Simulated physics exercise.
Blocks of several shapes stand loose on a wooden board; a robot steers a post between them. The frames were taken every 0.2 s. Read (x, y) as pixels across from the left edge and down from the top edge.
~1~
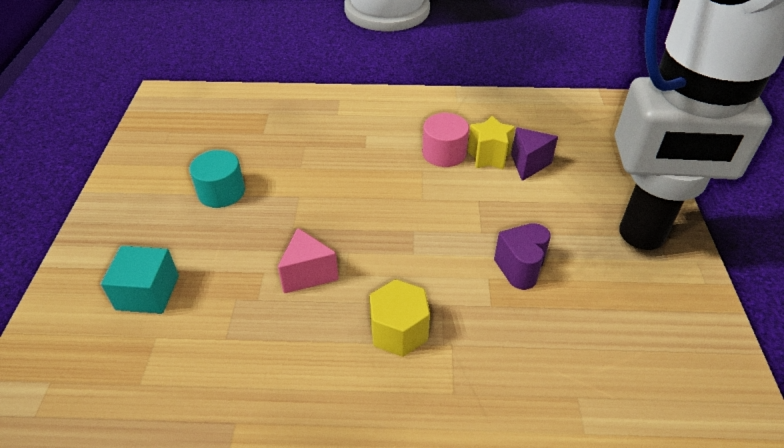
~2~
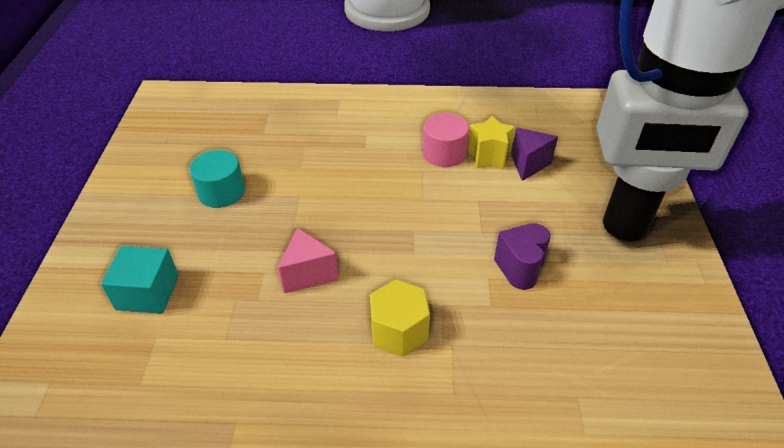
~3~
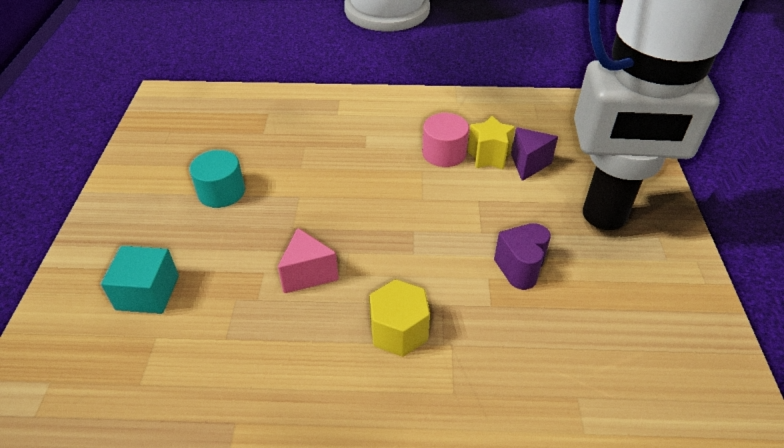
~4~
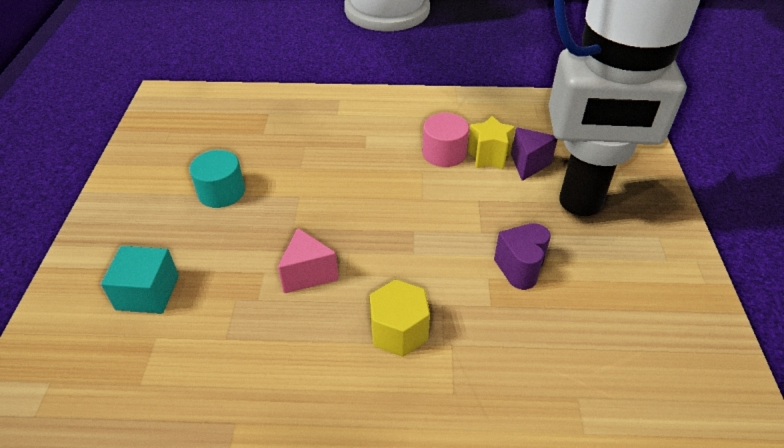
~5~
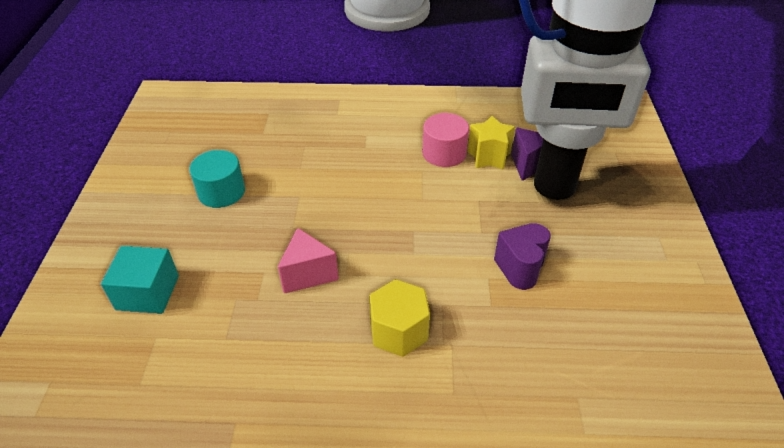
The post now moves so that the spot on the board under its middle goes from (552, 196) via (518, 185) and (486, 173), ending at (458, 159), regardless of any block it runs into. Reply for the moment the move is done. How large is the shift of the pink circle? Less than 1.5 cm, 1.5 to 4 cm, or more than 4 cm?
Its final spot will lie 1.5 to 4 cm from the current one.
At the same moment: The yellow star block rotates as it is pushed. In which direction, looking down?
Clockwise from above.
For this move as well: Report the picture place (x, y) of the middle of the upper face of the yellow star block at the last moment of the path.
For the centre of its top, I'd go with (479, 114).
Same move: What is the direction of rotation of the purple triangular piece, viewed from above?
That block twists clockwise.
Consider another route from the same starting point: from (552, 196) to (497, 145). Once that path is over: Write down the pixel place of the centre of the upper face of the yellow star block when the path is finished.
So, by the moment the path ends, you'll find the top centre of the yellow star block at (461, 108).
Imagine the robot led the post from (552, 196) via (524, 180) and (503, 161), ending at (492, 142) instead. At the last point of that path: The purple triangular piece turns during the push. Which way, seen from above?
My answer: Clockwise.
The first path, step by step. One third of the way, post (519, 175); purple triangular piece (528, 136), turned 40° clockwise.
Two thirds of the way, post (487, 163); yellow star block (484, 121); purple triangular piece (525, 133), turned 55° clockwise.
At the end, post (459, 149); pink circle (425, 115); yellow star block (479, 114), turned 35° clockwise; purple heart-shaped block not moved; purple triangular piece (525, 133), turned 55° clockwise.
